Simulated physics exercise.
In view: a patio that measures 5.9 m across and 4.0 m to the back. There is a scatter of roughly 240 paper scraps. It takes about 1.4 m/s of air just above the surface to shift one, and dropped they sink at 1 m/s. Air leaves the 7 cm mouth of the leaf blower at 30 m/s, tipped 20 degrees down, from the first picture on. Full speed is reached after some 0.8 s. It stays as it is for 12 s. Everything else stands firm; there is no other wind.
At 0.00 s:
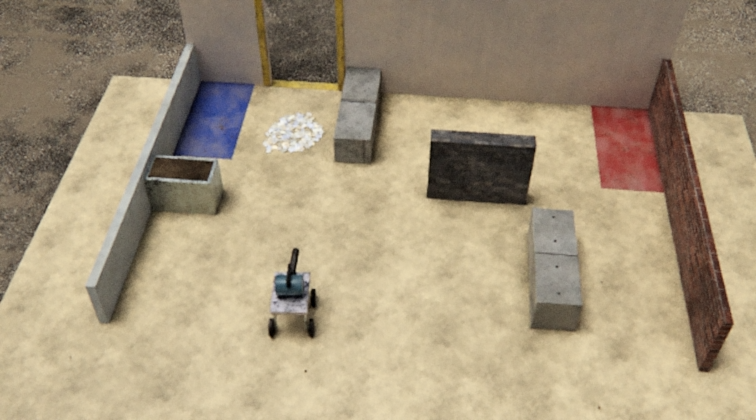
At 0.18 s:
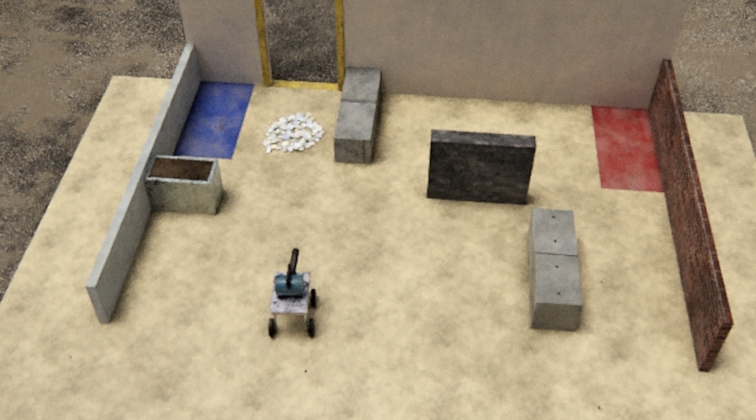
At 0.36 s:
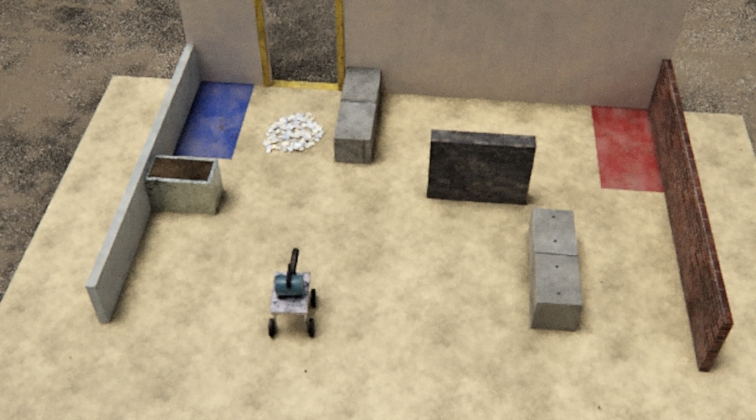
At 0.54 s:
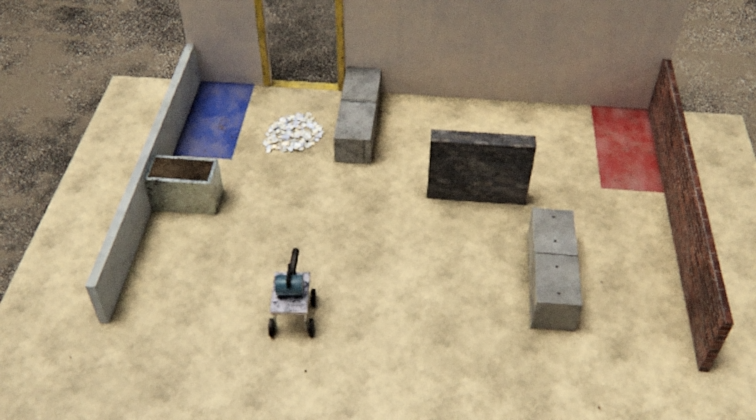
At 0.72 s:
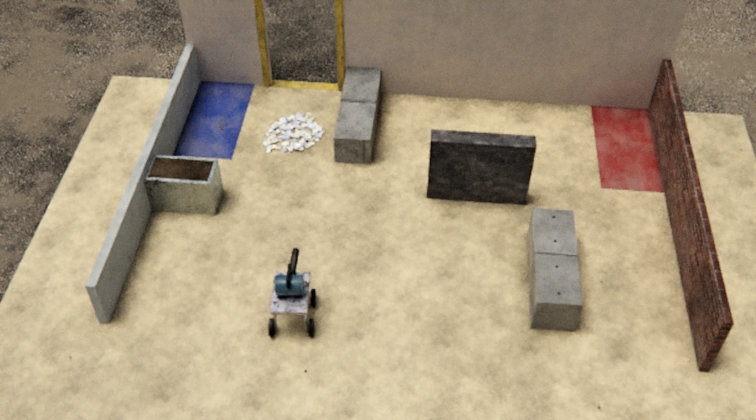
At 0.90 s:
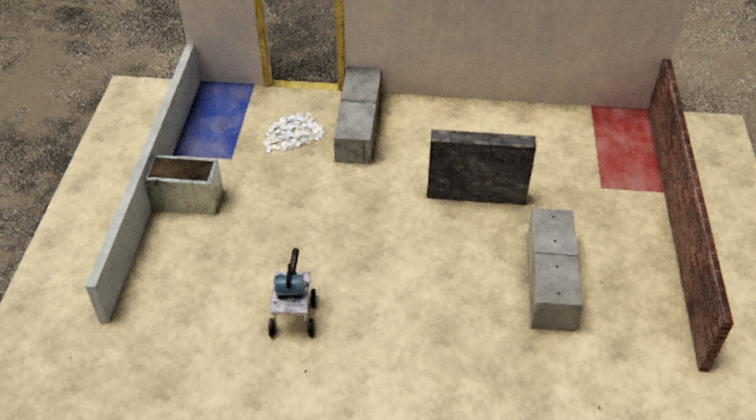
On a walled patio, a leaf blower faces scattered white paper scraps that barely stir.
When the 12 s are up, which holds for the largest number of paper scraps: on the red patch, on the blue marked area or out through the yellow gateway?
The yellow one.
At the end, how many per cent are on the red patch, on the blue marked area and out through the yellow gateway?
Roughly 0 % red, 15 % blue, 80 % yellow.
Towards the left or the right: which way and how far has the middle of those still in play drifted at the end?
Towards the left, some 0.8 m.
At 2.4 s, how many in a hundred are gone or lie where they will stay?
Some 40 per cent.
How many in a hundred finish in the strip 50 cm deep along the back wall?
About 20 %.
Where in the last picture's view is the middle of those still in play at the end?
Around (250, 84).
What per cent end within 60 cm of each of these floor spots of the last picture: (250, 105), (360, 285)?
In turn about 15 %, 0 %.
After 2.4 s the count stands so, 77 % are out through the yellow gateway, 9 % on the blue marked area and 0 % on the red patch; the middle of those still in play is near (275, 63).
After 3.8 s the count stands so, 78 % are out through the yellow gateway, 11 % on the blue marked area and 0 % on the red patch; the middle of those still in play is near (264, 85).
After 6.6 s the count stands so, 78 % are out through the yellow gateway, 13 % on the blue marked area and 0 % on the red patch; the middle of those still in play is near (261, 84).
After 12.0 s, at the end, 80 % are out through the yellow gateway, 15 % on the blue marked area and 0 % on the red patch; the middle of those still in play is near (250, 84).
